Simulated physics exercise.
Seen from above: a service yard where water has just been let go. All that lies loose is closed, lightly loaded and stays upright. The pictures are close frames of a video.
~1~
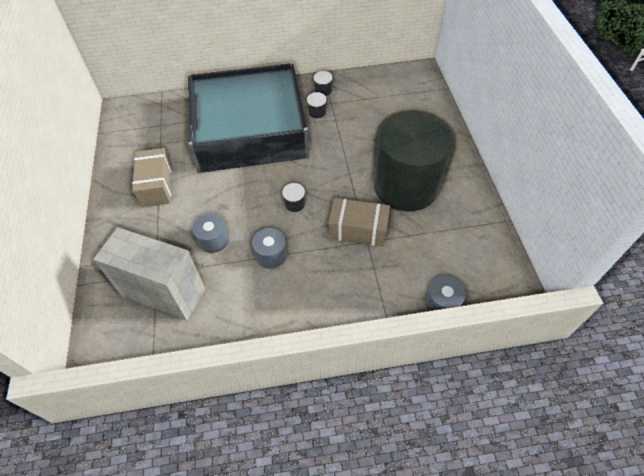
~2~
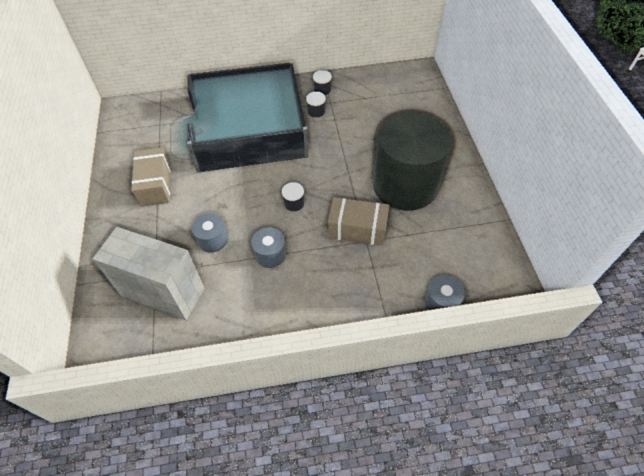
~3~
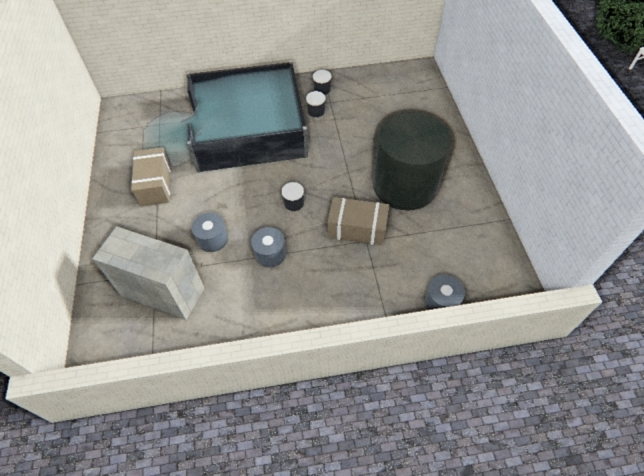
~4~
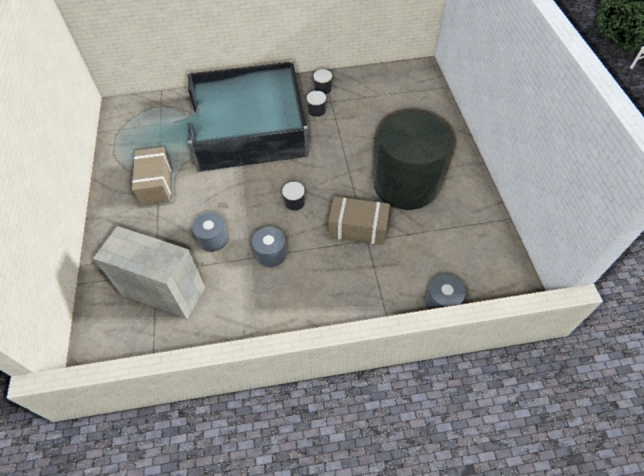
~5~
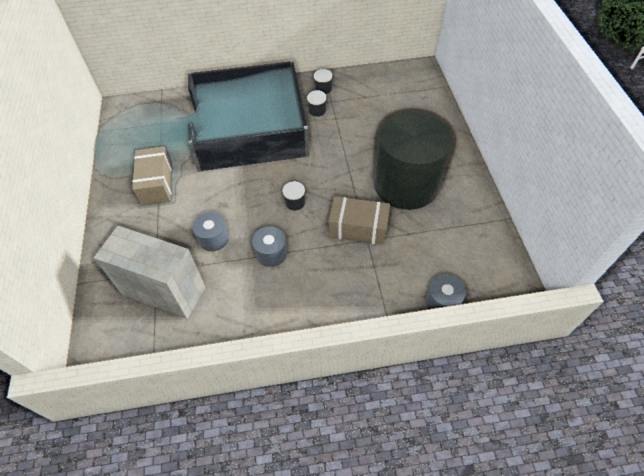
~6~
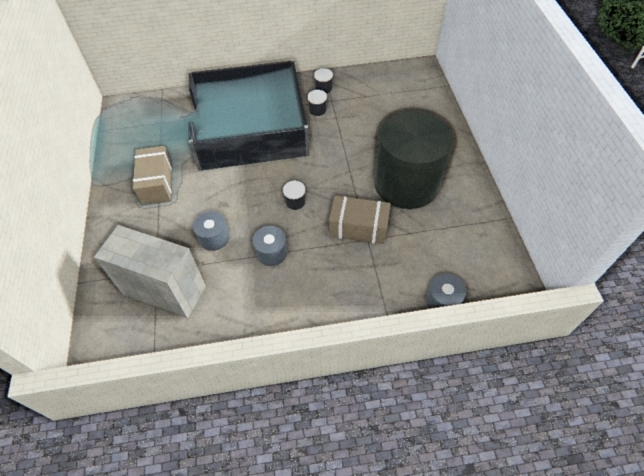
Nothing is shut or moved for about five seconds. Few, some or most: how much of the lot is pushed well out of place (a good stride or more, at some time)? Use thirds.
It is not even a third.
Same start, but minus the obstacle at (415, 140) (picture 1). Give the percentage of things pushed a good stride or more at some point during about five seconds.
Near 20 in a hundred.
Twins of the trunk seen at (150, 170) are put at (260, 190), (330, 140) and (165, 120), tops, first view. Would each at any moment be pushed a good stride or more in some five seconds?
One after the other: Short of that, no, moved that far.
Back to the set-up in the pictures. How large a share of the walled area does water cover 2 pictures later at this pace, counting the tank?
About 20 per cent.
A moment on, 0 of 8 are well off their spots; 0 afloat.
Next, 0 of 8 are well off their spots; 0 afloat.
Later, 0 of 8 are well off their spots; 0 afloat.
In the end, 2 of 8 are well off their spots, and 2 have been at some point; 0 afloat.
